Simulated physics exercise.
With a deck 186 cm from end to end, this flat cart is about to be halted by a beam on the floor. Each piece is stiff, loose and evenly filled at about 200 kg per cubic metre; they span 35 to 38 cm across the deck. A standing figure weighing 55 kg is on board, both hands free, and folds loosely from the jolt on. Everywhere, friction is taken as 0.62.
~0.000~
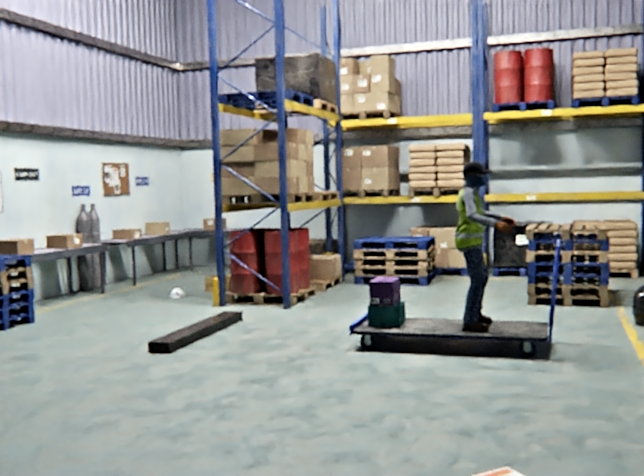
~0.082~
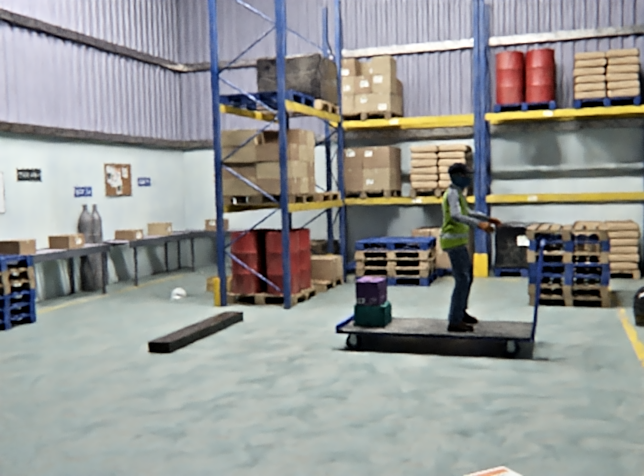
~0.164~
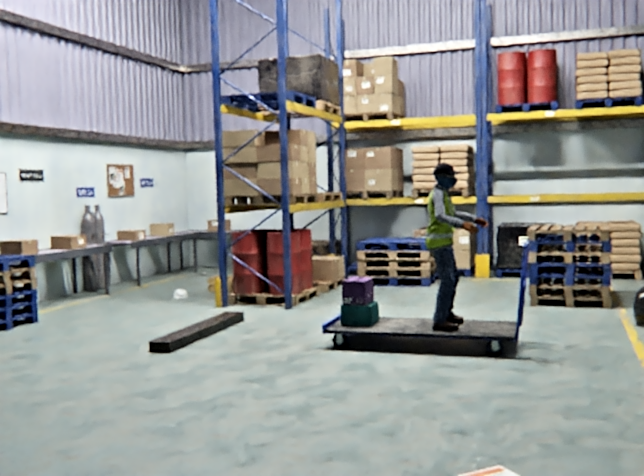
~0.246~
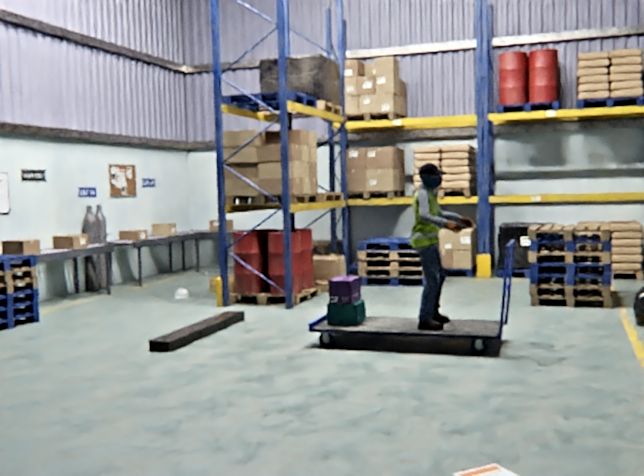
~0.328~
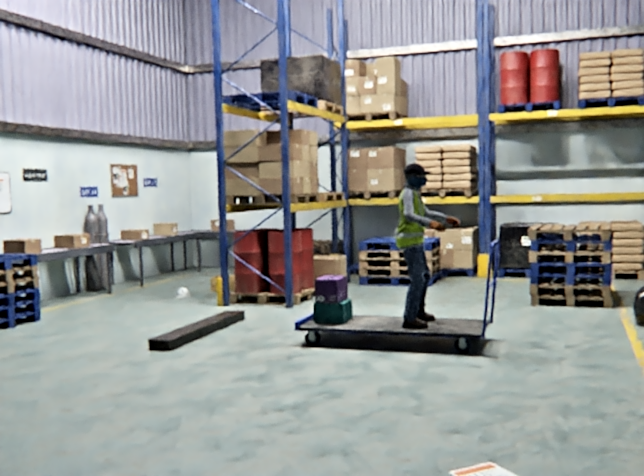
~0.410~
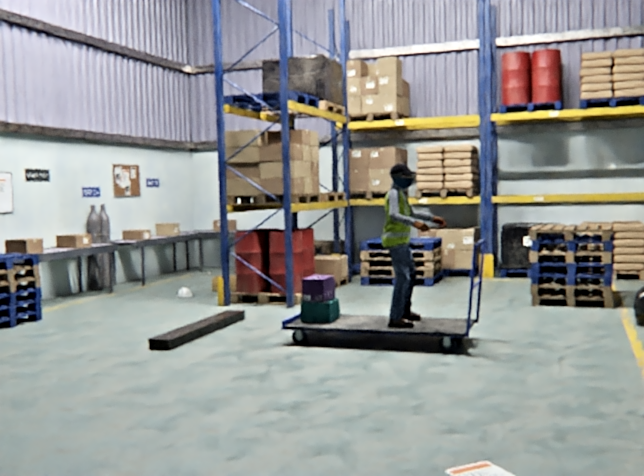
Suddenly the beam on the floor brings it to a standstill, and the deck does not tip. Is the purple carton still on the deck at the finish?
No.
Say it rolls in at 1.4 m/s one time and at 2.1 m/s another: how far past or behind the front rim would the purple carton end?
10 cm behind, then 40 cm past.
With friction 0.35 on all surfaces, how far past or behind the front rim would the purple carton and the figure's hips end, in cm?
With that grip, purple stops 70 cm past and the hips 50 cm behind the front rim.
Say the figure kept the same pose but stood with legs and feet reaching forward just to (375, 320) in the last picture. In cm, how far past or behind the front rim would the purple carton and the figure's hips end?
You'd find the purple one 30 cm past and the hips 10 cm behind the front rim.
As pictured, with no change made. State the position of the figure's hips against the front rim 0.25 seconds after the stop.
Behind the rim by about 65 cm.
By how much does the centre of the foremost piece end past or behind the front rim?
Its centre ends some 30 cm past the rim.
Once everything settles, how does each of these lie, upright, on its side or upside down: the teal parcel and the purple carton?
At rest: Teal upright, purple upside down.
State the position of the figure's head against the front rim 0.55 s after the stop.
50 cm behind it.
After 1.06 s the deck stops.
After 1.61 s the purple carton is 19 cm past the rim, tilted 120°, near (189, 312) in the last picture's view.
After 2.06 s the purple carton is 34 cm past the rim, tilted 180°, near (178, 321) in the last picture's view.
When all is still (2.6 s), past the rim, purple carton; behind it, teal parcel and the figure's hips.
